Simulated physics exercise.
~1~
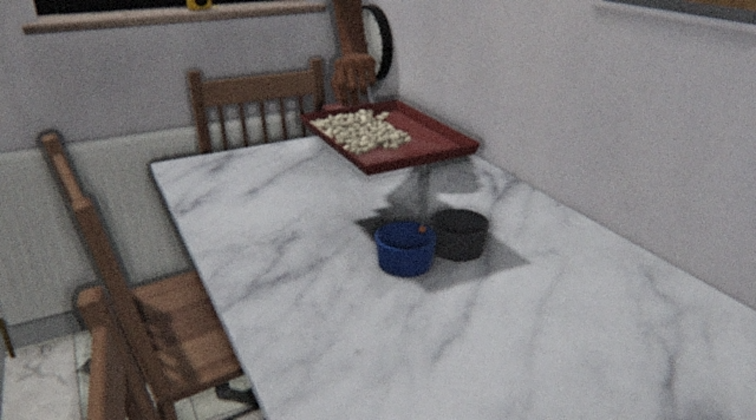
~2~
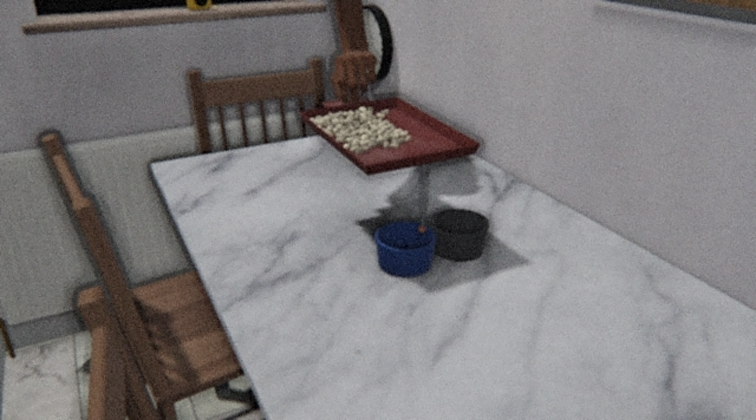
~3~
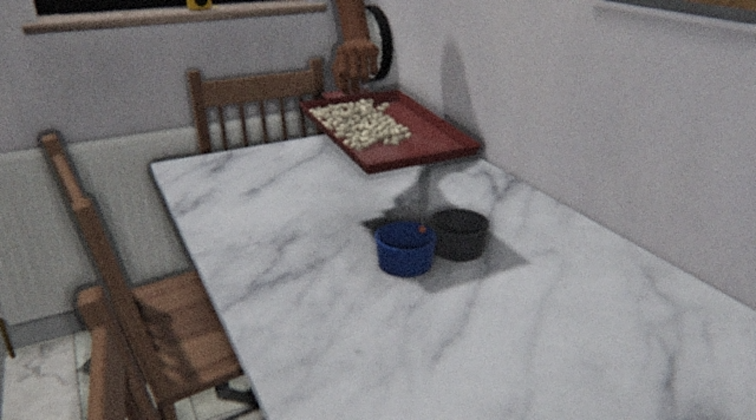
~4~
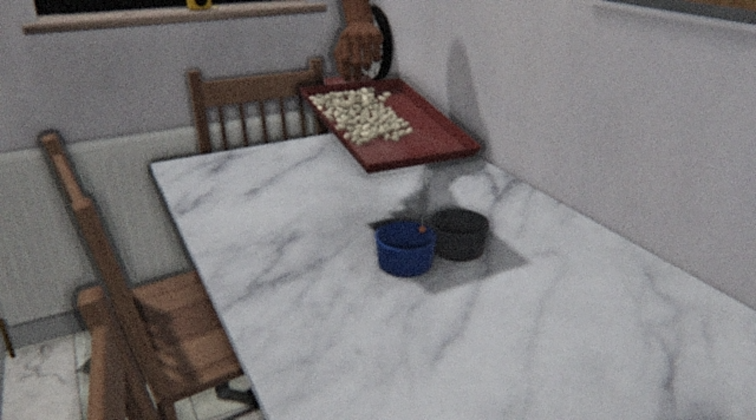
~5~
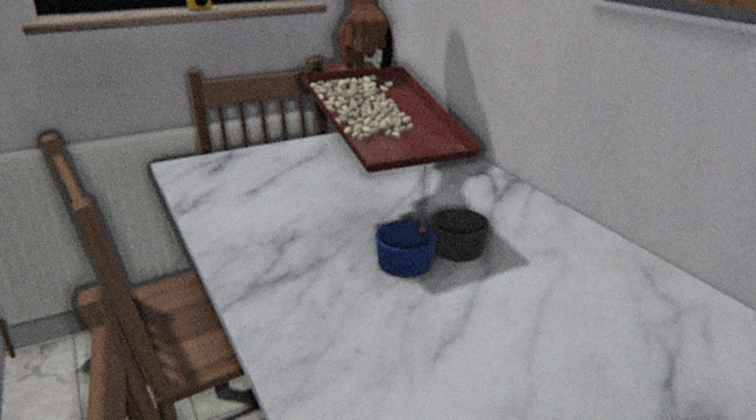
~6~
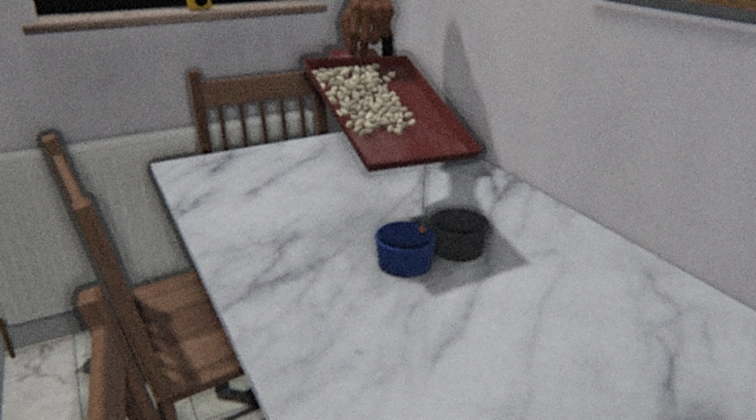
In the video, a hand at the far end of a red tray of white beans gradually raises that end, tilting the tray above a marble table with a blue dish and a black dish, while the beans shift little within it.
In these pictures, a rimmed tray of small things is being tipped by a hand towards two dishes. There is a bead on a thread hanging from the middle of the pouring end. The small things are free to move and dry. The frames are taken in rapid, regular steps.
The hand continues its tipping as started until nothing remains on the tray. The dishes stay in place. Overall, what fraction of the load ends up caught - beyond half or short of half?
Catch: Under fifty percent.
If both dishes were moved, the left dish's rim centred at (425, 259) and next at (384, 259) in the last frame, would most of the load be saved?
In the first position a majority, in the second a minority.
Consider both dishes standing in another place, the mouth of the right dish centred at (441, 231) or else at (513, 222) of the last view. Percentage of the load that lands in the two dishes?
It comes to near 10 per cent the first time and near 40 per cent the second time.
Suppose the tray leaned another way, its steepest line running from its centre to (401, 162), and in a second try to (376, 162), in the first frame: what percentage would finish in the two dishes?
Around 0 per cent first, around 0 per cent next.
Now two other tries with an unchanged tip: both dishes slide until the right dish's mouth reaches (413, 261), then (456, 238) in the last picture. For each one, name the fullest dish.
In turn: The right-side dish; the right-side dish.
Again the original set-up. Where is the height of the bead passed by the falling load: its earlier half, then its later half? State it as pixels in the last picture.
Earlier half at (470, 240), later half at (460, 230).
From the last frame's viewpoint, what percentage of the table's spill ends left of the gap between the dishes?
20 %, near enough.
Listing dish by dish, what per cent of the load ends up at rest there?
Left 0 %, right 0 %.
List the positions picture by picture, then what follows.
Corners of the pouring end (368, 164) and (475, 143), level; middle of the load (359, 129), white beans; left dish (420, 260); right dish (475, 245); bead on its thread (422, 229), in the first picture.
Corners of the pouring end (368, 163) and (476, 143), level; middle of the load (359, 127), in the second picture.
Corners of the pouring end (368, 163) and (476, 144), tipped barely, lowest at the right corner; middle of the load (359, 121), in the third picture.
Corners of the pouring end (369, 162) and (477, 145), tipped a little, lowest at the right corner; middle of the load (364, 116), in the fourth picture.
Corners of the pouring end (370, 162) and (477, 147), tipped clearly, lowest at the right corner; middle of the load (365, 107), in the fifth picture.
Corners of the pouring end (371, 162) and (478, 148), tipped clearly, lowest at the right corner; middle of the load (367, 100); left dish (420, 260); right dish (475, 245), in the sixth picture.
Just after the last frame, tray tipped steeply; the larger part on the tray; roughly a quarter in the air.
A moment on, tray tipped past a quarter turn; roughly a quarter on the tray; roughly two thirds outside both; about a tenth in the air.
Further on, tray tipped past a quarter turn; just a few in the left dish; about a tenth in the right dish; almost all outside both.
When it is over, tray tipped past a quarter turn; just a few in the left dish; about a tenth in the right dish; almost all outside both.
